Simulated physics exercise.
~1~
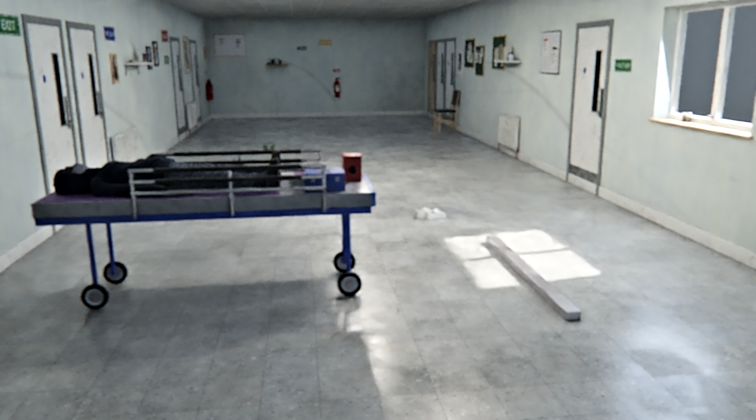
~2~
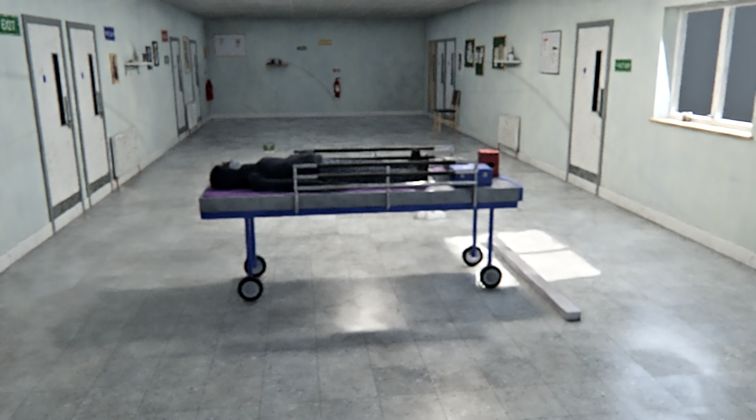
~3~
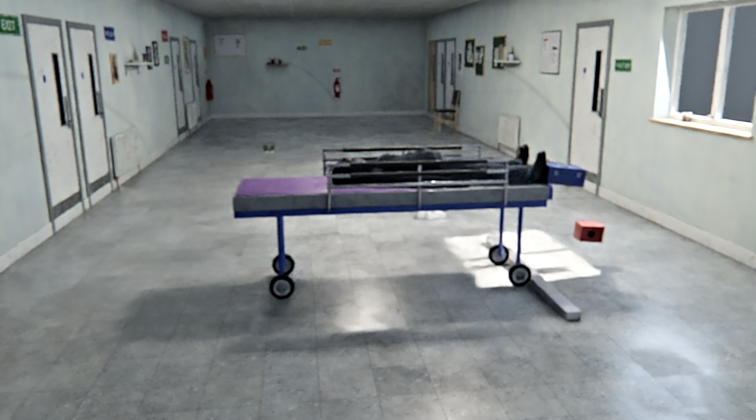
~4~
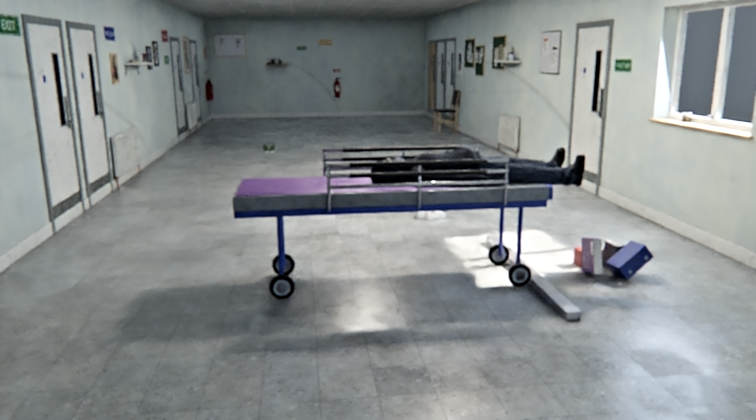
In a hospital corridor, a trolley carrying a person lying down rolled right until it stopped at a sill on the floor; the person slid feet first past the end, and a blue case, a red item and other things tumbled off.
